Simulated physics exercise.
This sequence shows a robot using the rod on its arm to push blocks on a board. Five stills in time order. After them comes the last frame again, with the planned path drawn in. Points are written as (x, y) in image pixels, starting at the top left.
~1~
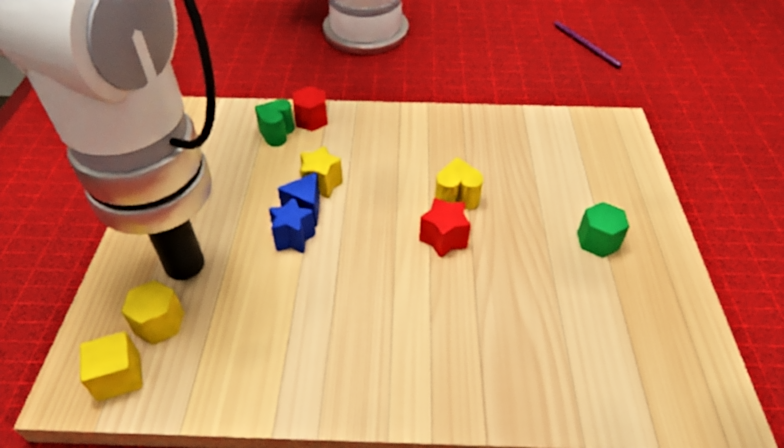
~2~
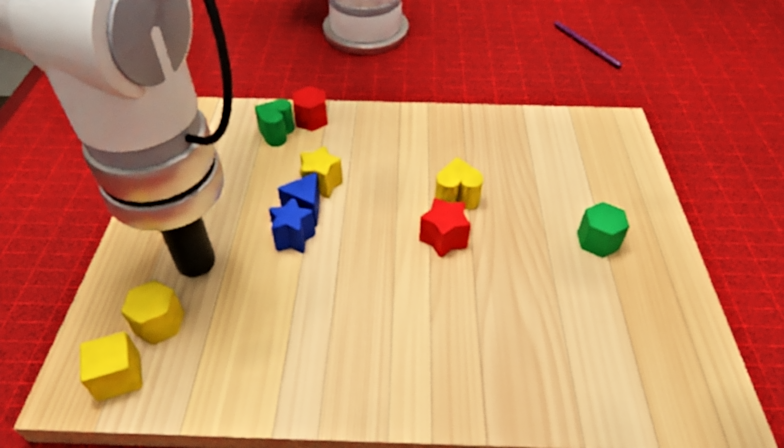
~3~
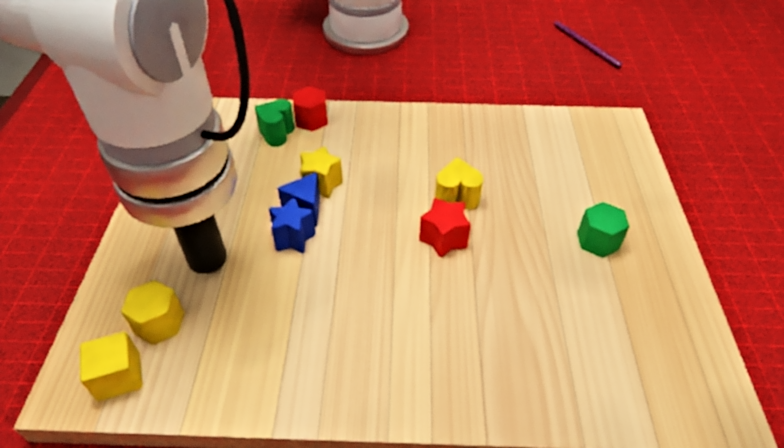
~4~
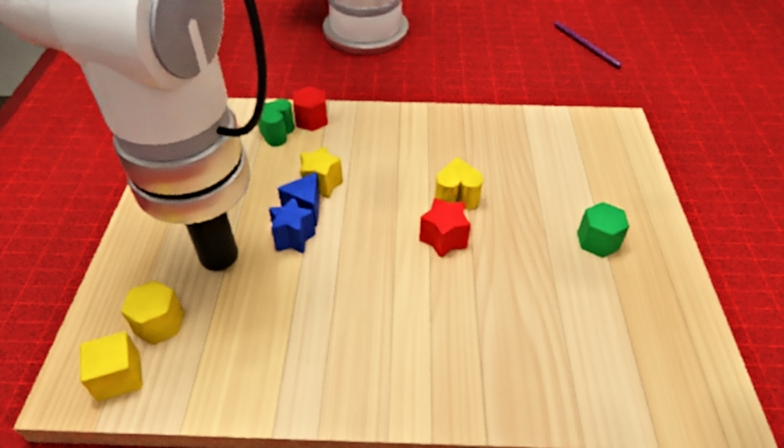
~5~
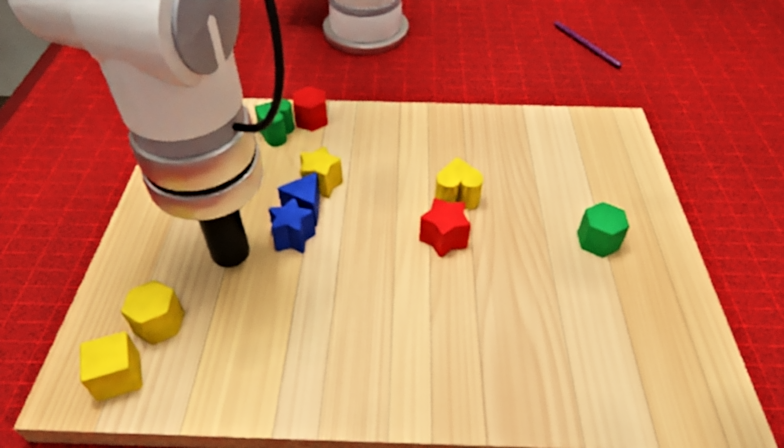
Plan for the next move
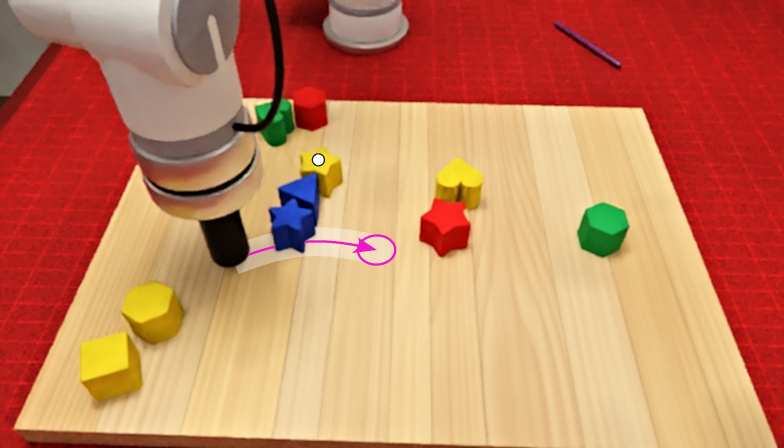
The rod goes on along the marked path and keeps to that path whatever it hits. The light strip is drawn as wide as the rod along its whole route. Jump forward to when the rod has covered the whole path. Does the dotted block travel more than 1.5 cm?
Going by the path, no.
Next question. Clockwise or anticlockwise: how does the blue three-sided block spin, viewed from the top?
It twists against the clock when seen from above.
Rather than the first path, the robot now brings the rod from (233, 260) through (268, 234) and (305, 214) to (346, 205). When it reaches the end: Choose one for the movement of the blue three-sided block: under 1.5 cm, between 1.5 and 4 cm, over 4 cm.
Once the path ends, it will sit over 4 cm from where it is now.
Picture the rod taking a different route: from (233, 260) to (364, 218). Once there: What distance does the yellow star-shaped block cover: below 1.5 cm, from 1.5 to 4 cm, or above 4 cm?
The yellow star-shaped block ends up a moderate distance away, 1.5 to 4 cm.
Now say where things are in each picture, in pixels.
Rod's lower end (186, 266); blue star-shaped block (289, 214); blue three-sided block (302, 187); yellow star-shaped block (318, 160); red star-shaped block (447, 214), in the first picture.
Rod (197, 263); blocks still, in the second picture.
Rod (208, 260); blocks still, in the third picture.
Rod (219, 257); blocks still, in the fourth picture.
Rod (231, 254); blue star-shaped block (289, 214); blue three-sided block (302, 187); yellow star-shaped block (318, 160); red star-shaped block (447, 214), in the fifth picture.
Drawn move, from (233, 260) via (281, 245) and (330, 242), ending at (377, 250); the dot is on the yellow star-shaped block.
The first path, step by step. One third of the way, rod (280, 239); blue star-shaped block (310, 209), turned 15° anticlockwise; blue three-sided block (313, 183); yellow star-shaped block (321, 157).
Two thirds of the way, rod (330, 235); blue star-shaped block (357, 203), turned 25° anticlockwise; blue three-sided block (329, 180), turned 40° anticlockwise; yellow star-shaped block (322, 153), turned 20° anticlockwise.
At the end, rod (376, 243); blue star-shaped block (378, 199), turned 70° anticlockwise; blue three-sided block (329, 180), turned 40° anticlockwise; yellow star-shaped block (322, 153), turned 20° anticlockwise; red star-shaped block still.
